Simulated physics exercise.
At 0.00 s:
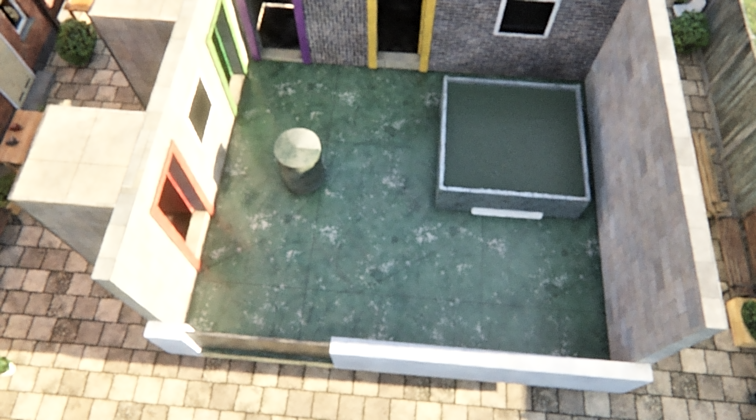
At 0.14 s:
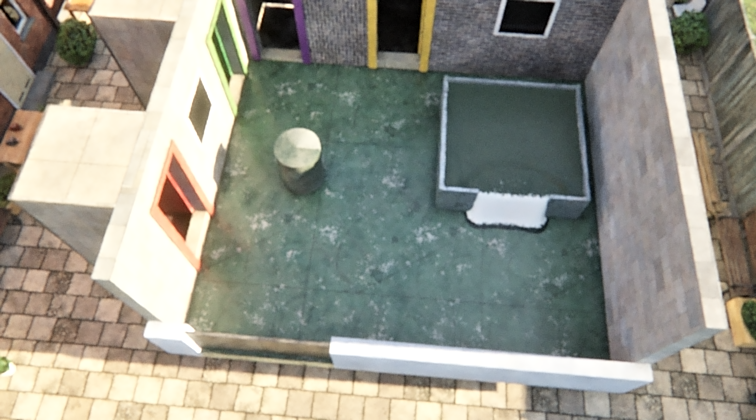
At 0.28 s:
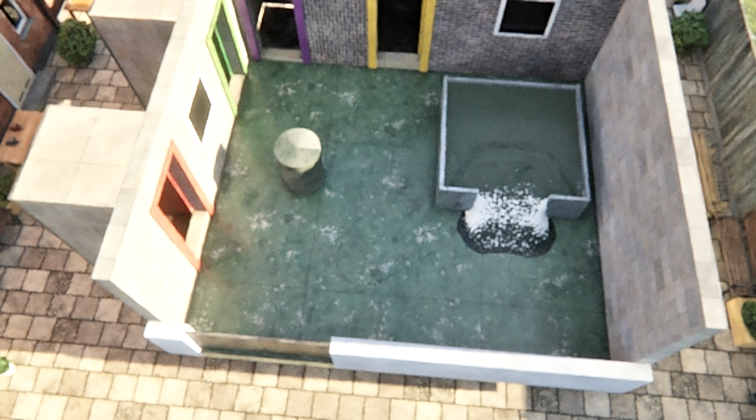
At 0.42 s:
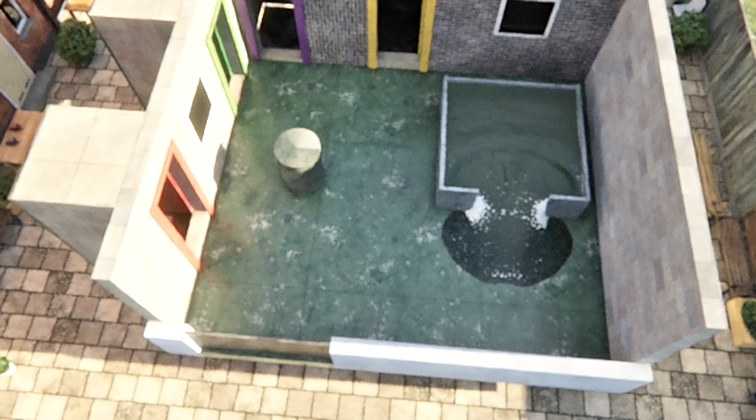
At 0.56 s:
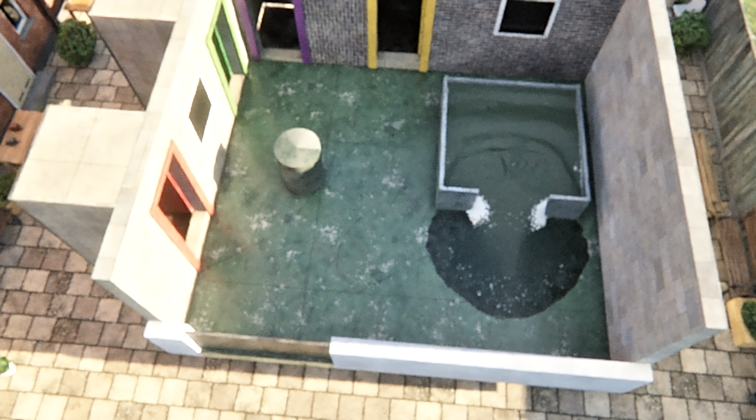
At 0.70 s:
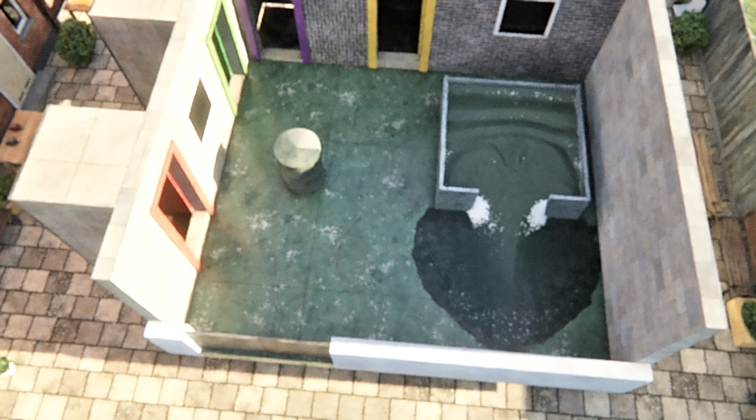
Water pouring through a gap in the front of an open tank, spreading in a dark, widening pool across a walled yard.
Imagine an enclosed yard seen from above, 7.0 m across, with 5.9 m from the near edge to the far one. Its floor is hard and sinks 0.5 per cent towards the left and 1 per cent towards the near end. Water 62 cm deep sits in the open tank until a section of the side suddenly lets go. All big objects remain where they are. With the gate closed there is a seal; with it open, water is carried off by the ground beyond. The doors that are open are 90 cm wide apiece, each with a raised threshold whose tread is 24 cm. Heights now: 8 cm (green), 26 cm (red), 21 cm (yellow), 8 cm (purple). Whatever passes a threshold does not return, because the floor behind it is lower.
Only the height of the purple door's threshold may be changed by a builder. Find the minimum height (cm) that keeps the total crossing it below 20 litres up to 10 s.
The minimum is roughly 11.5 cm.
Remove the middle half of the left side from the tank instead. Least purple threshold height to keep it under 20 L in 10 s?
About 17 cm.
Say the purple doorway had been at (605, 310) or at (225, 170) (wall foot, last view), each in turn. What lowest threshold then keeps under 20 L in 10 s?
Around 22 and 8.5 cm respectively.
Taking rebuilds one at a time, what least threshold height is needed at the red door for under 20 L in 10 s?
At red, about 15 cm.
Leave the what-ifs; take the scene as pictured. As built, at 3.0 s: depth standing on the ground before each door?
Door by door, in centimetres - green 0, red 0, yellow 0, purple 0.
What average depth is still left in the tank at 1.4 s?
It averages close to 46 centimetres.
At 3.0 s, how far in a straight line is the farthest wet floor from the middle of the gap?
Reach: Approx. 6.0 m.
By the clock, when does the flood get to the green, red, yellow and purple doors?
Green 5.0 s, red 3.2 s, yellow 7.5 s, purple 5.5 s.
After 1.4 s water covers 25 % of the floor, deepest (37 cm) near (500, 222); it has not reached the purple door.
After 3.0 s water covers 35 % of the floor, deepest (33 cm) near (603, 372); it has not reached the purple door.
After 10.0 s water covers 95 % of the floor, deepest (18 cm) near (184, 336); 13 cm at the purple door, 64 litres in over its 8 cm threshold.
At the purple door as built, the water arrived by 5.8 s and peaked near 15 cm at 8.6 s.
With a threshold of 10.5 cm, 29 litres would have come in within the 10 s; with 12.5 cm, 10 litres. So under 20 litres takes about 11.5 cm.
